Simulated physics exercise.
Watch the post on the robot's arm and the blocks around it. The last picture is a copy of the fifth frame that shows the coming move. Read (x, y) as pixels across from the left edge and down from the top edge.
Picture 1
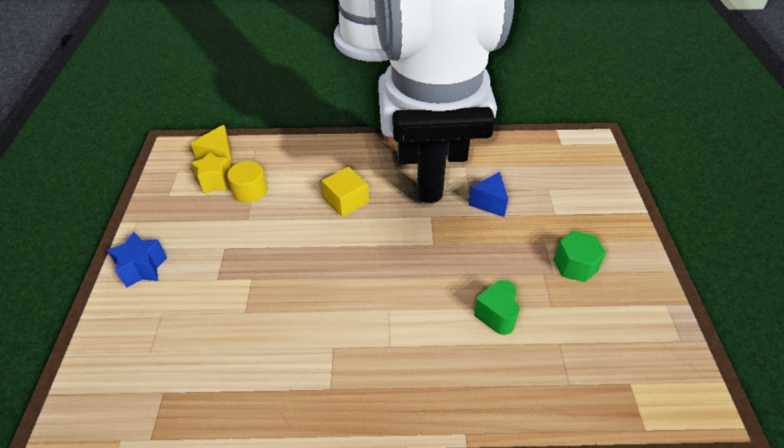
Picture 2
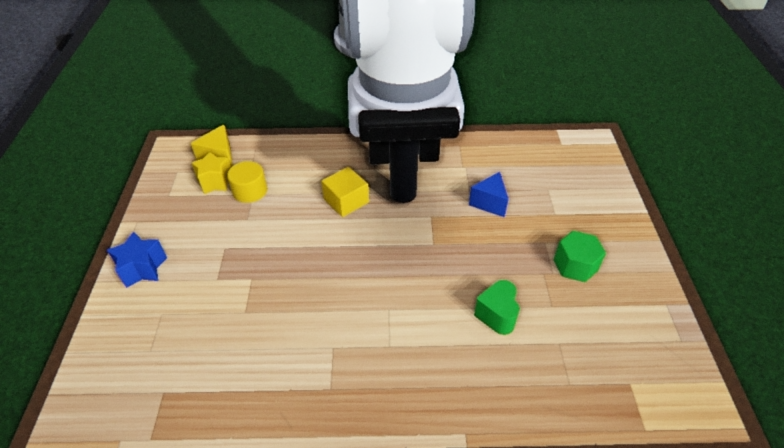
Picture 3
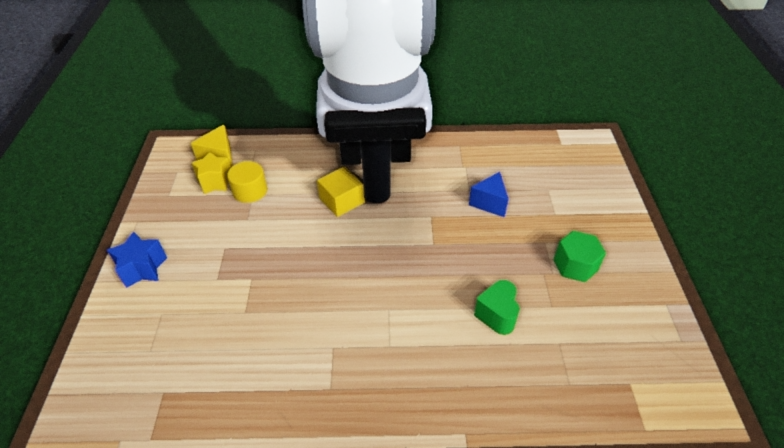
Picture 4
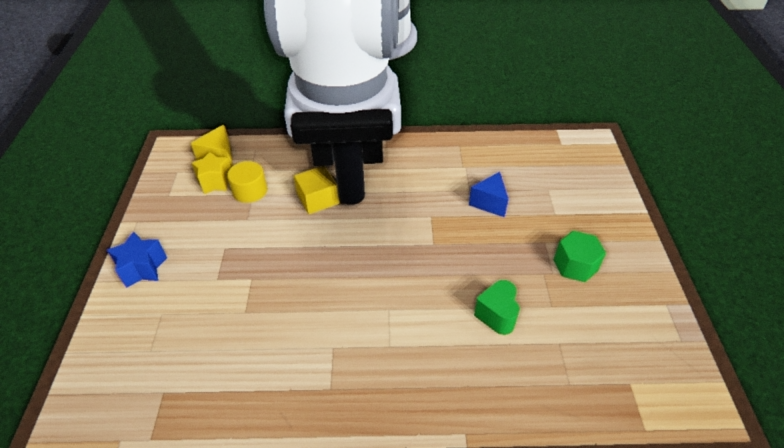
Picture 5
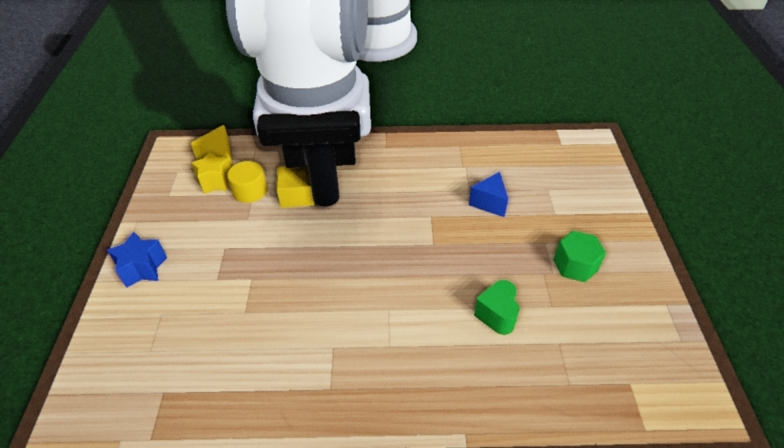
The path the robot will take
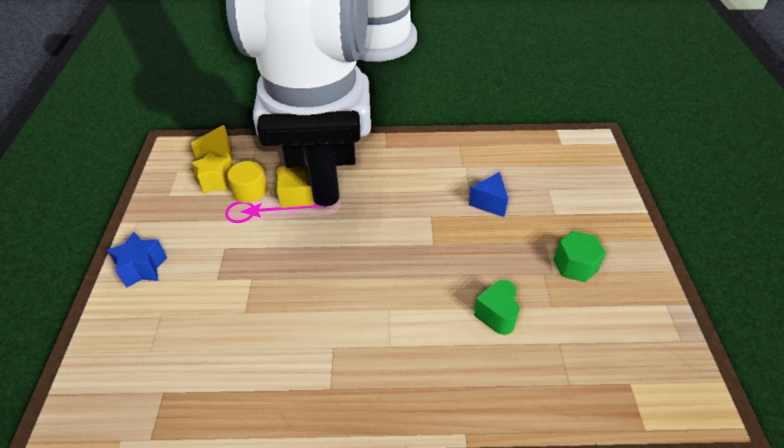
On a wooden tabletop, a robot arm moves left to a yellow square block and pushes it toward other yellow blocks.
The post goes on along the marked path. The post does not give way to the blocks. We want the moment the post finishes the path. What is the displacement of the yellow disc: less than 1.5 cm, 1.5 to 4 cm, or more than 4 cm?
The block shifts between 1.5 and 4 cm.
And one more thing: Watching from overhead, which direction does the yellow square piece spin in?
It spins clockwise.
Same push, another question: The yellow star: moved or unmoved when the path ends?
The result: It moves.
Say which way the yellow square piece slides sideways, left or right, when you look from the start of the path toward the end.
Shifts right.
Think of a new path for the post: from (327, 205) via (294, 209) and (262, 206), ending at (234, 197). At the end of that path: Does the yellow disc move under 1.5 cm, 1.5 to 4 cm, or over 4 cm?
Displaced 1.5 to 4 cm.
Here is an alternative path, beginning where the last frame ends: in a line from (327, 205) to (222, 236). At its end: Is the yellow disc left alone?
The answer is no.
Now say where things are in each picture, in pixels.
In the first picture, post's lower end at (430, 194); yellow star at (209, 163); yellow disc at (245, 172); yellow square piece at (344, 182).
In the second picture, post at (403, 194); blocks still.
In the third picture, post at (377, 195); yellow square piece at (340, 181).
In the fourth picture, post at (352, 196); yellow square piece at (315, 180).
In the fifth picture, post at (326, 197); yellow star at (209, 163); yellow disc at (245, 172); yellow square piece at (294, 176).
Drawn move, from (327, 205) directly to (240, 212).
What follows on the original path. One third of the way, post at (297, 200); yellow disc at (239, 169); yellow square piece at (277, 172), turned 40° clockwise.
Two thirds of the way, post at (267, 202); yellow star at (201, 163); yellow disc at (232, 163); yellow square piece at (268, 169), turned 85° clockwise.
At the end, post at (238, 204); yellow star at (201, 163); yellow disc at (232, 163); yellow square piece at (267, 169), turned 85° clockwise.
